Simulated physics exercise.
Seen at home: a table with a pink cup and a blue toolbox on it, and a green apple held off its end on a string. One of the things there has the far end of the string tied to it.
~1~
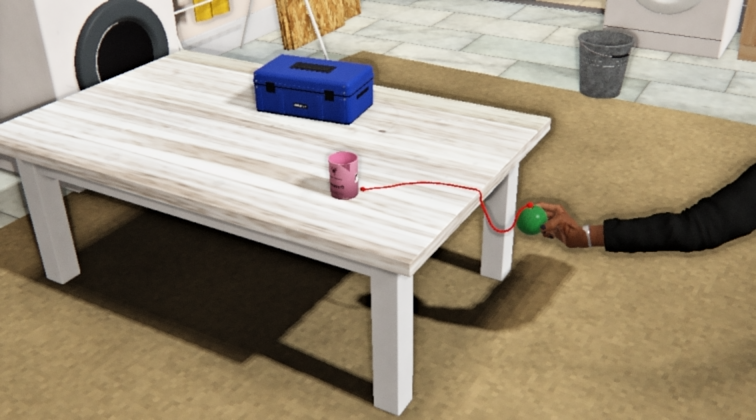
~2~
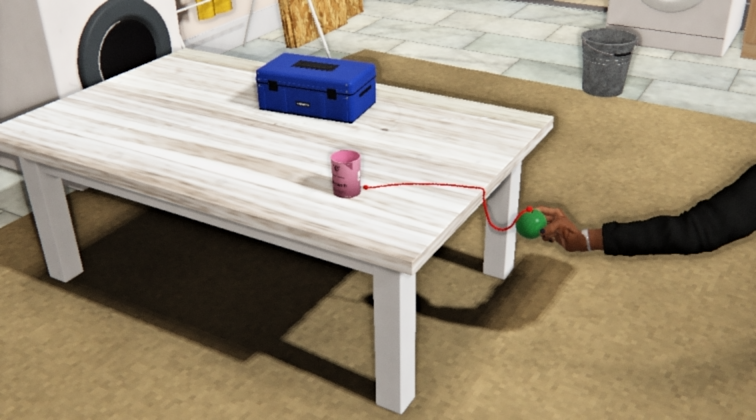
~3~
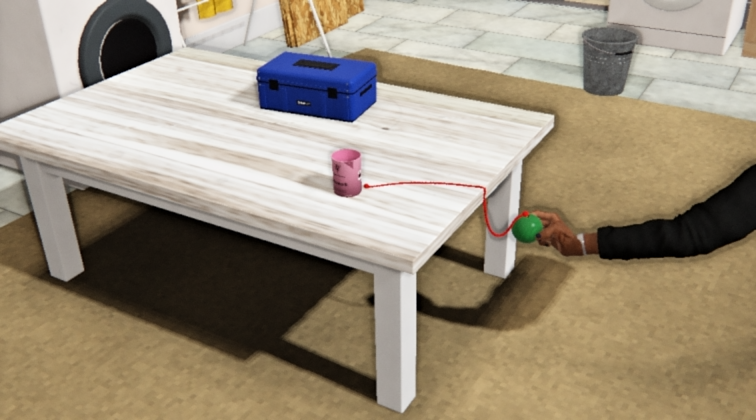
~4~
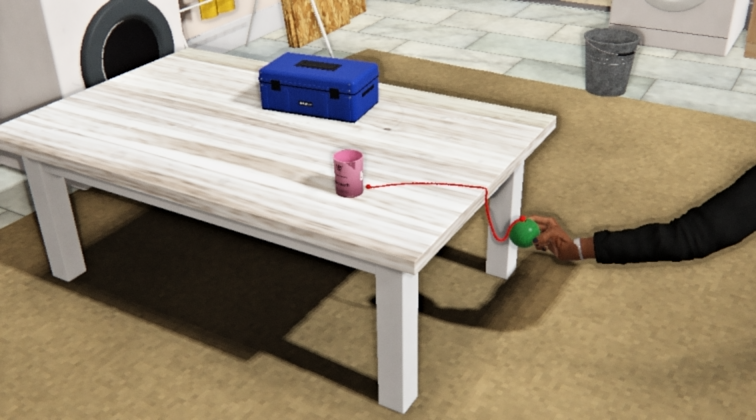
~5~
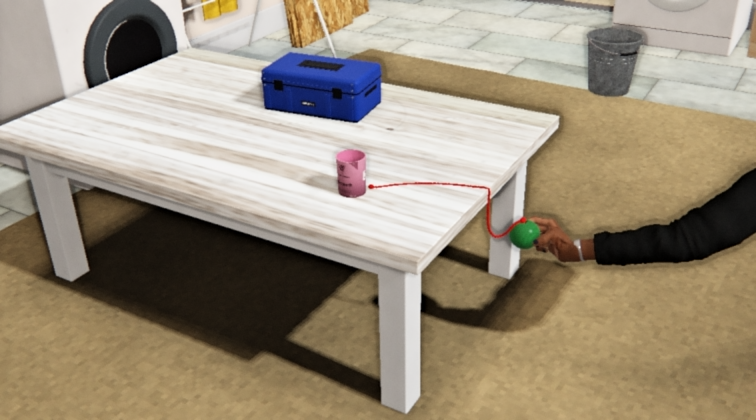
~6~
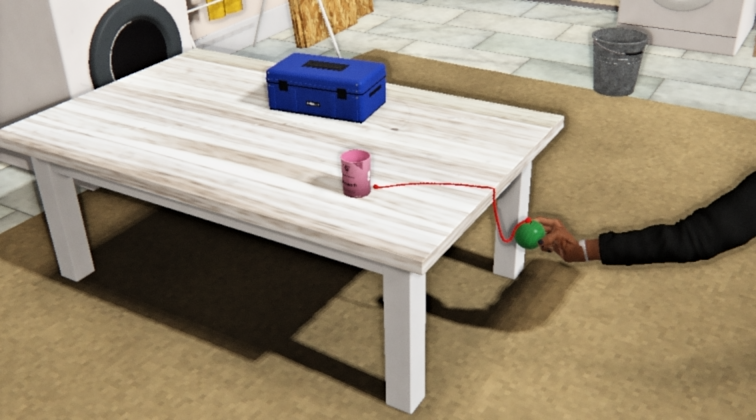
The clip opens on a pale wooden table holding a blue toolbox and a pink cup, with a red string running from beside the cup over the table's edge to a round green object in a hand at right. The hand lowers slightly and edges left, then shifts slightly right, as the view drifts a little.
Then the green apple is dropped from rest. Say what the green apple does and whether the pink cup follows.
The green apple goes all the way down; the pink cup is yanked off.
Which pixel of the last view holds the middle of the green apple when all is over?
It settles near (517, 355).
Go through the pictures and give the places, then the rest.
In the first picture, green apple (531, 220); blue toolbox (313, 67); pink cup (343, 158).
In the second picture, green apple (531, 224).
In the third picture, green apple (527, 228).
In the fourth picture, green apple (524, 233); string through (419, 183) (473, 187).
In the fifth picture, green apple (524, 234); string through (422, 183) (476, 187).
In the sixth picture, green apple (529, 234); blue toolbox (326, 66); pink cup (355, 156); string tied to the cup, with little slack.
Then, 0.42 s past the final frame, apple on the floor near (511, 343); toolbox still; cup over the edge.
Then, 0.70 s past the final frame, apple on the floor near (505, 346); toolbox still; cup down on the floor.
When it is over, apple on the floor near (517, 355); toolbox still; cup down on the floor. The green apple drops all the way and the pink cup is dragged off.
